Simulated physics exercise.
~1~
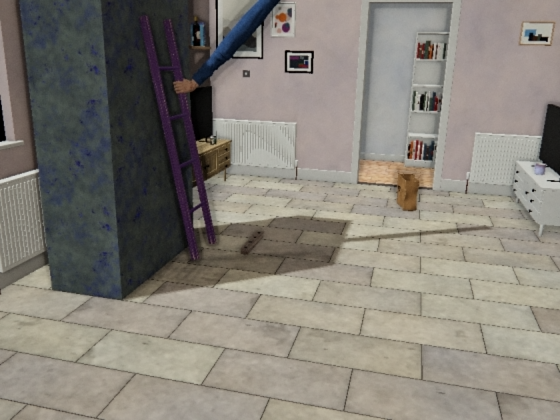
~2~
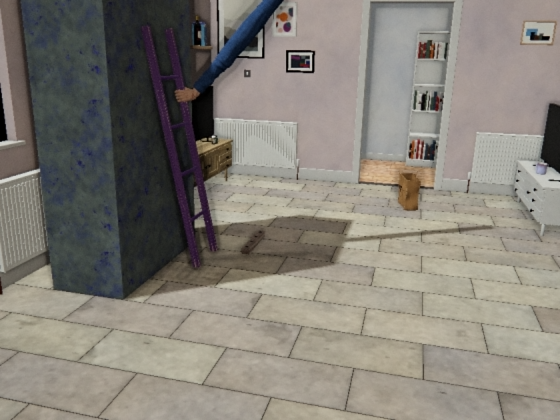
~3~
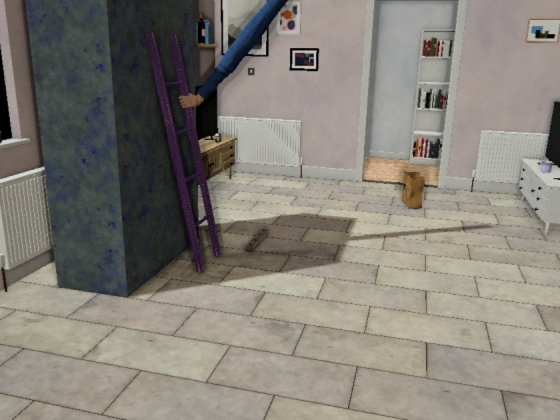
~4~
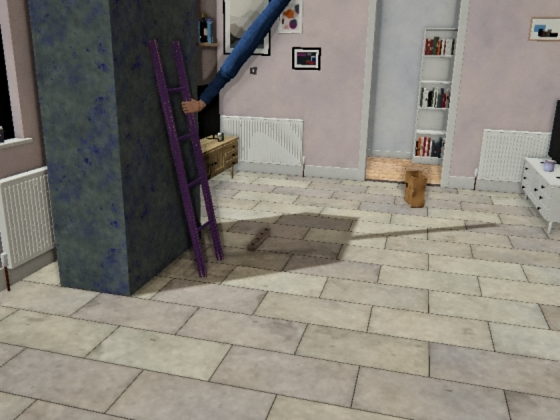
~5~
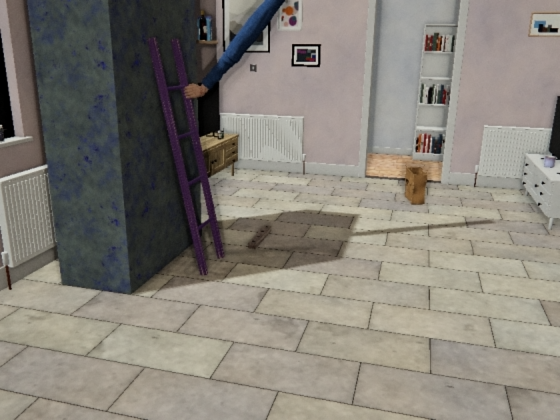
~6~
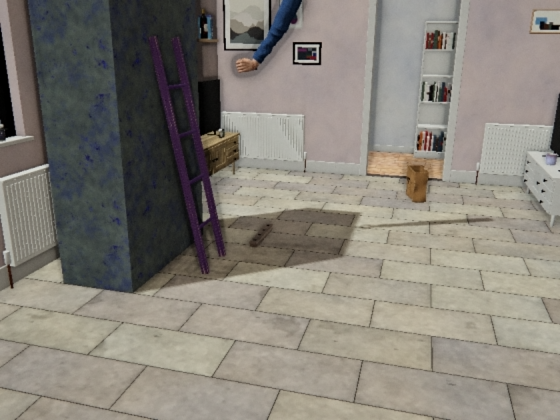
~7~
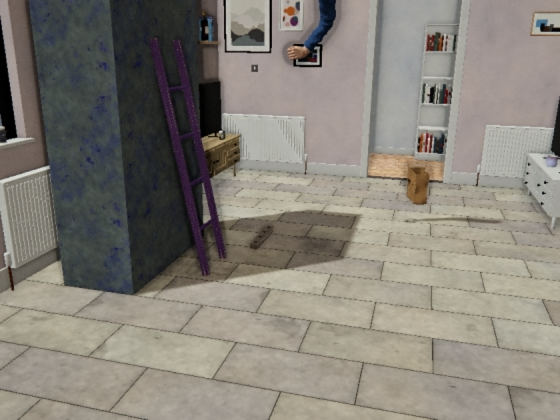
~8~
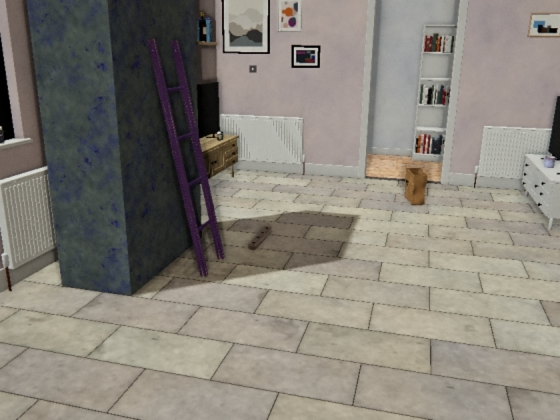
A purple ladder-like gate leaning against a mottled dark block as a blue-sleeved hand lets go and withdraws, the gate staying up.
